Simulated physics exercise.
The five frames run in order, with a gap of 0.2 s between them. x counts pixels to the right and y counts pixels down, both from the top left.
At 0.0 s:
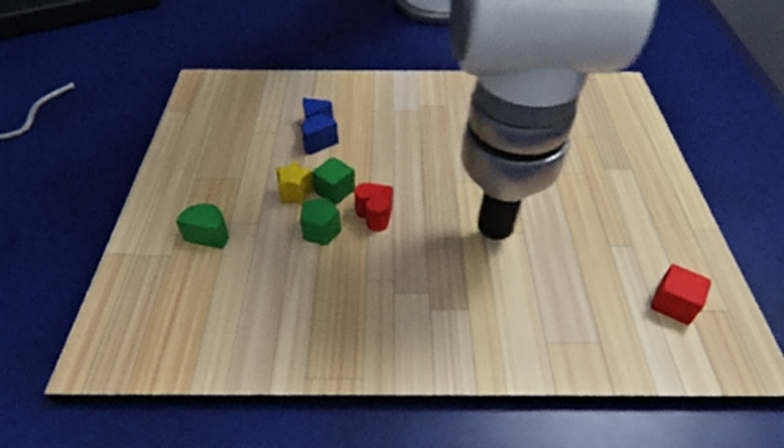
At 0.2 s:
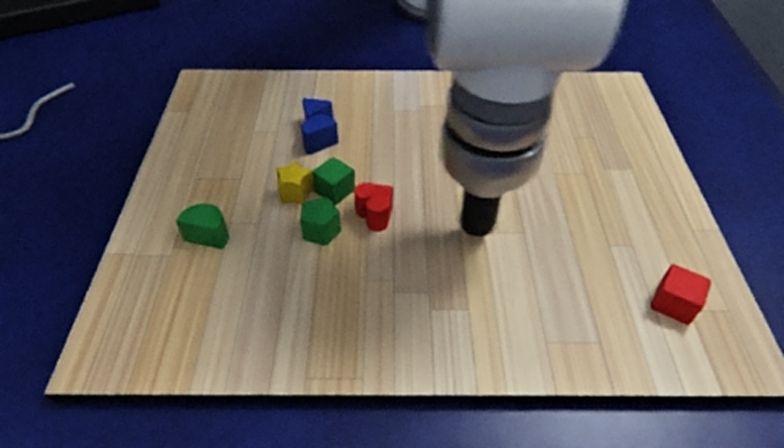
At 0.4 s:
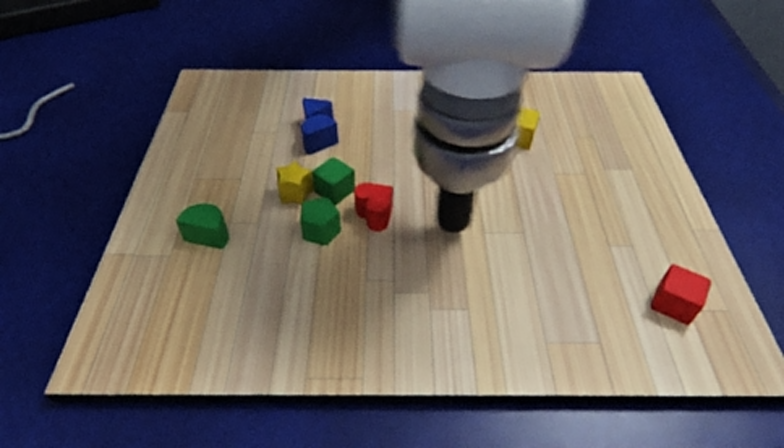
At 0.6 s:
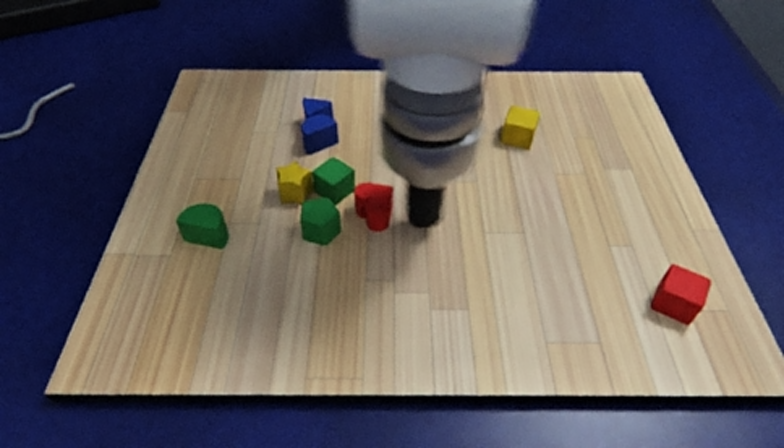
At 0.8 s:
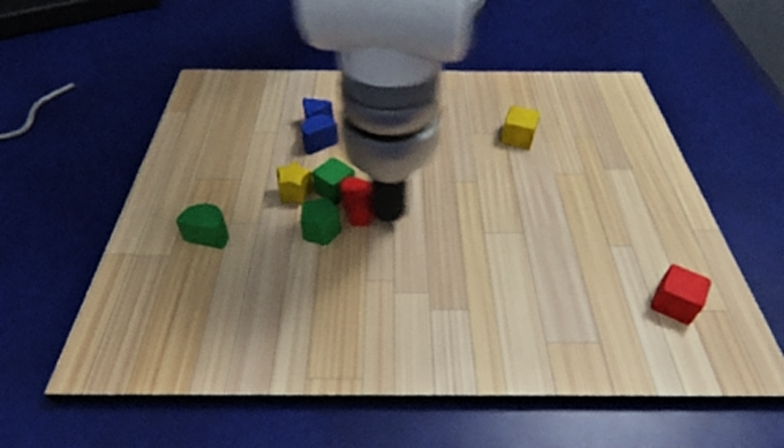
The video shows a robot arm with a dark stick moving left above a wooden board scattered with colored blocks, uncovering a yellow block behind it, then nudging a red heart-shaped block slightly left toward the green blocks.
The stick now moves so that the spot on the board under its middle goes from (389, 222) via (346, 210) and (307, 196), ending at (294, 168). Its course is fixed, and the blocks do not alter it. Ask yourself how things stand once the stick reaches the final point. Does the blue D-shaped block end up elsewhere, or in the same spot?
It will end up elsewhere.
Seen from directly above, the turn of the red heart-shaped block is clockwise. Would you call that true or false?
False.
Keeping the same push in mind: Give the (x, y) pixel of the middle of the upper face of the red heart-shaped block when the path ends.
The spot you're after is about (259, 143) in the image.
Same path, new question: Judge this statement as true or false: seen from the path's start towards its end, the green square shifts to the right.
True
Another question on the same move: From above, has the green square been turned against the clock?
Final answer: No.
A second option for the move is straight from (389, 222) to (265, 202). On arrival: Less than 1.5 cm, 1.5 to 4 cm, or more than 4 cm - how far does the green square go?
Its displacement is above 4 cm.
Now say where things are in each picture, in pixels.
In the first picture, stick's lower end at (496, 226); yellow star block at (292, 172); blue D-shaped block at (317, 123); green square at (333, 170); red heart-shaped block at (375, 194).
In the second picture, stick at (477, 223); blocks still.
In the third picture, stick at (453, 219); blocks still.
In the fourth picture, stick at (424, 215); blocks still.
In the fifth picture, stick at (389, 209); yellow star block at (292, 172); blue D-shaped block at (317, 123); green square at (333, 170); red heart-shaped block at (359, 190).
What follows on the original path. One third of the way, stick at (344, 197); yellow star block at (284, 171), turned 40° anticlockwise; green square at (310, 150), turned 30° clockwise; red heart-shaped block at (318, 174), turned 25° clockwise.
Two thirds of the way, stick at (304, 182); yellow star block at (251, 162), turned 65° anticlockwise; green square at (297, 141), turned 75° clockwise; red heart-shaped block at (279, 160), turned 15° clockwise.
At the end, stick at (292, 154); yellow star block at (238, 157), turned 110° anticlockwise; blue D-shaped block at (319, 115), turned 65° clockwise; green square at (290, 123), turned 75° clockwise; red heart-shaped block at (259, 143), turned 30° anticlockwise.
